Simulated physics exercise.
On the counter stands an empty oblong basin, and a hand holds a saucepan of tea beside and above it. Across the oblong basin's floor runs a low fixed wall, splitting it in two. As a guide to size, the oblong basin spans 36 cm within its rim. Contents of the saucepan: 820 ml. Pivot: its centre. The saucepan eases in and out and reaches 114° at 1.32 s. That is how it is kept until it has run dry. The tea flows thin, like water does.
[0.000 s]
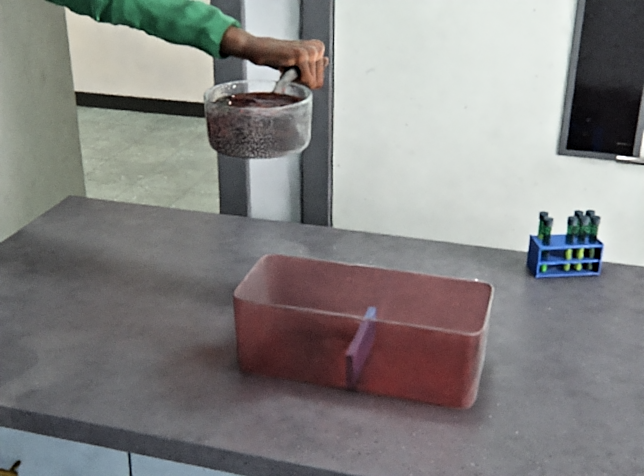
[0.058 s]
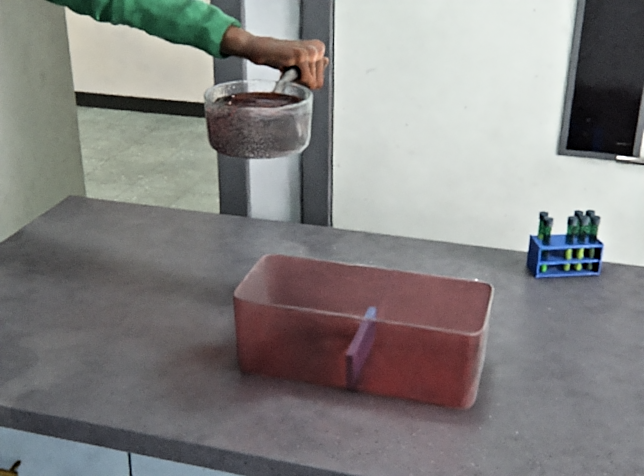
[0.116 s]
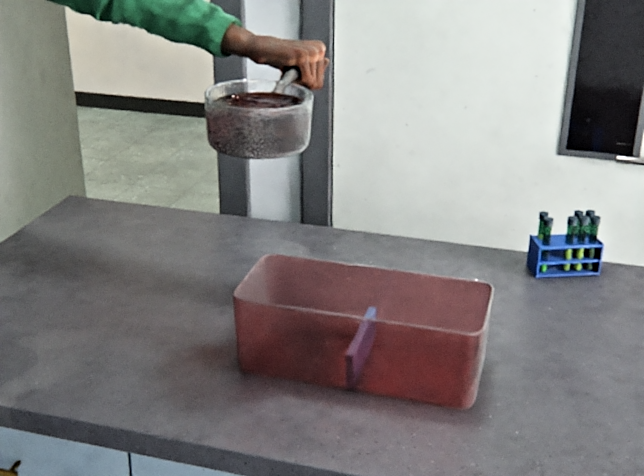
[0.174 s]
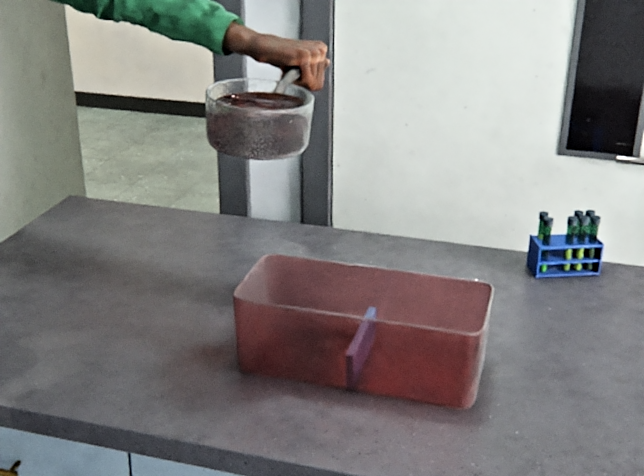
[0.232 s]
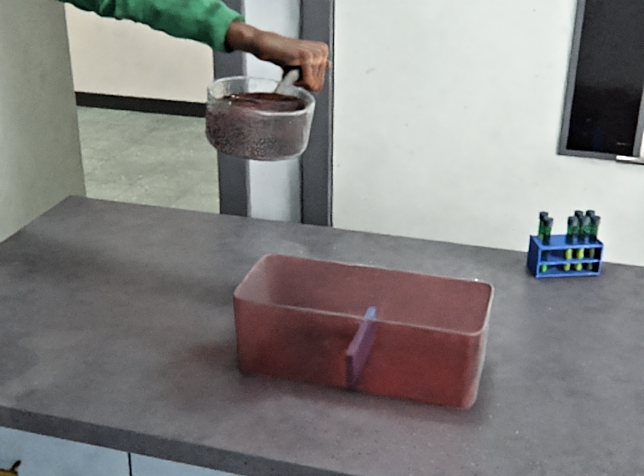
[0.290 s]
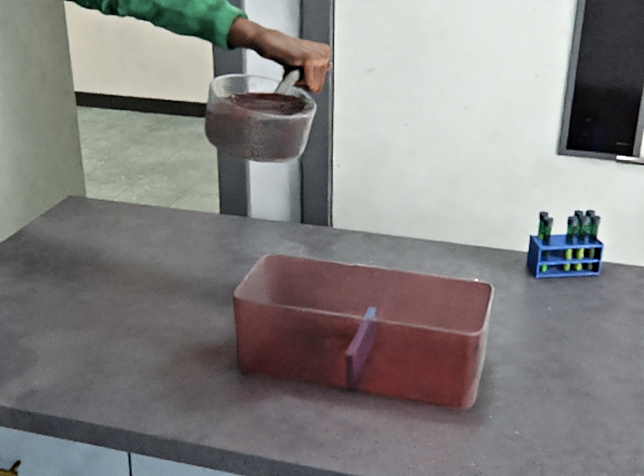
In this clip, a hand in a green sleeve holds a clear saucepan of dark tea above an empty reddish oblong basin with a low dividing wall on a gray counter, and gradually tilts the saucepan slightly.
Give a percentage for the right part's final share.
My figure is 57 %.
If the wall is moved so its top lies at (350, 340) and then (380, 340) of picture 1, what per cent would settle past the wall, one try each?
In turn about 70 and 30 per cent.
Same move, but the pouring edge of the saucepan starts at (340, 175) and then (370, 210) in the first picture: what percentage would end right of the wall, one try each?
Near 75 in a hundred on the first go and near 90 in a hundred on the second.
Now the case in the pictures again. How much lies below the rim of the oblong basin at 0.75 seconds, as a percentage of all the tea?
About 10%.
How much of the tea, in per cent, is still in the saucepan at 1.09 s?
6 %.
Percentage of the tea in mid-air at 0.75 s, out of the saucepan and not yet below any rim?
Around 42 percent.
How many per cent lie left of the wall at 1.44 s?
Roughly 40 percent.
By 0.75 s the tilt is 69° and 47 per cent is still to pour, 4 is left of the wall and 6 right of it.
By 1.09 s the tilt is 105° and 6 per cent is still to pour, 23 is left of the wall and 57 right of it.
By 1.44 s the tilt is 114° and 0 per cent is still to pour, 40 is left of the wall and 57 right of it.
By 1.82 s the tilt is 114° and 0 per cent is still to pour, 41 is left of the wall and 57 right of it.
At rest 41 per cent lies left of the wall, 57 right of it and 2 outside.
